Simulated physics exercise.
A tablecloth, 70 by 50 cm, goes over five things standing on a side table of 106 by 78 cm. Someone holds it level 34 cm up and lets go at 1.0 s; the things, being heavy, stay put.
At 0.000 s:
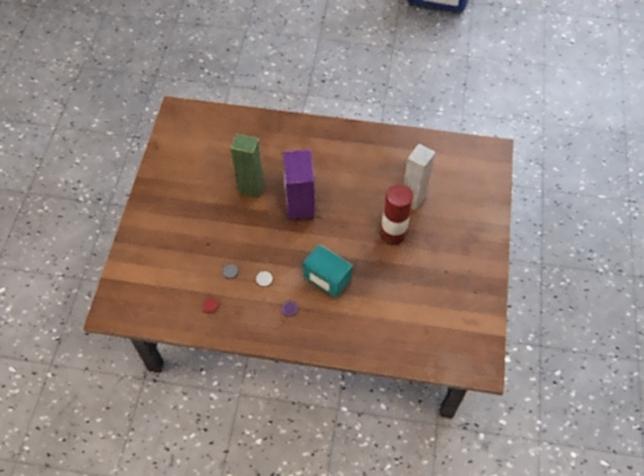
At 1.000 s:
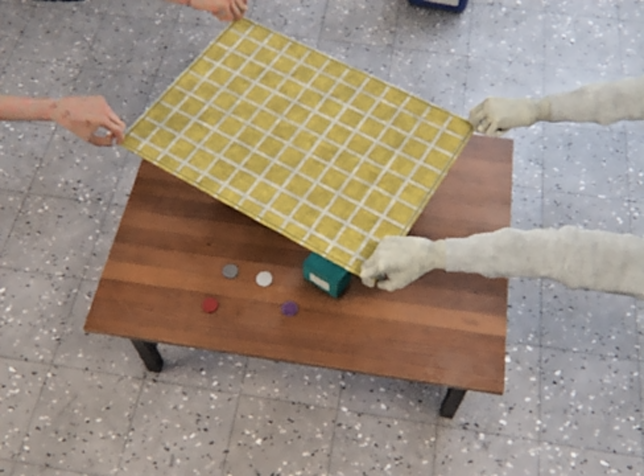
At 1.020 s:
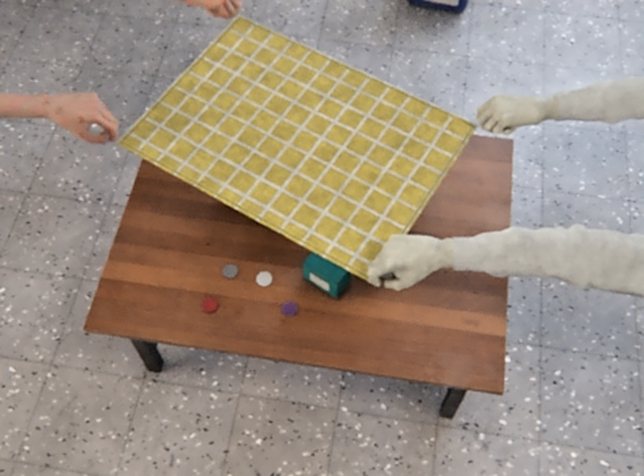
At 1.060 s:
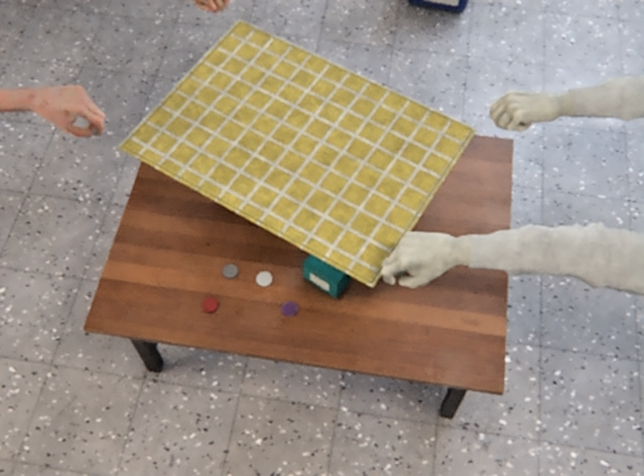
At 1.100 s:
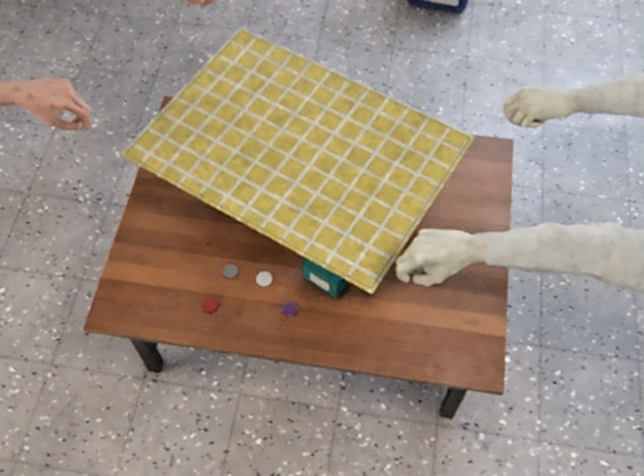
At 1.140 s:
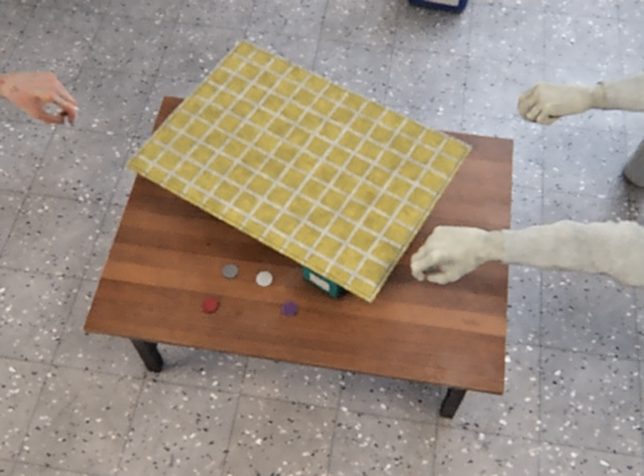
On a wooden side table stand several blocks, a red canister and a teal box; hands from both sides hold a yellow checked cloth level above them, then let go and draw back as it lowers, still flat.
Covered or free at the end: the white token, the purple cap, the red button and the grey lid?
One by one: White token: Visible; purple cap: Visible; red button: Visible; grey lid: Visible.
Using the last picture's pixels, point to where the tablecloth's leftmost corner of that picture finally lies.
Looks like it ends up close to (206, 176).
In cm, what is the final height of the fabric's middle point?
The centre point rests around 20 cm up.
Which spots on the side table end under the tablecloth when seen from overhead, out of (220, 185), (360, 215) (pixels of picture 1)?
The first vanishes under it; the second ends under the cloth.
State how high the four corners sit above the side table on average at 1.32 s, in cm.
I'd guess the corners are around 5 cm high then.
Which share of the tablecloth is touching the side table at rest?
At rest, about 5 percent of it.
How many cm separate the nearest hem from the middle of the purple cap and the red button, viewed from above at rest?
6 cm and 20 cm, roughly.
At 1.3 s, 5 % of it is down, spanning 69 by 49 cm, above no small thing.
At 1.5 s, 5 % of it is down, spanning 68 by 51 cm, above no small thing.
At 1.7 s, 5 % of it is down, spanning 68 by 48 cm, above no small thing.
At 1.9 s, 5 % of it is down, spanning 67 by 48 cm, above no small thing.
At 2.7 s, 5 % of it is down, spanning 67 by 48 cm, above no small thing.
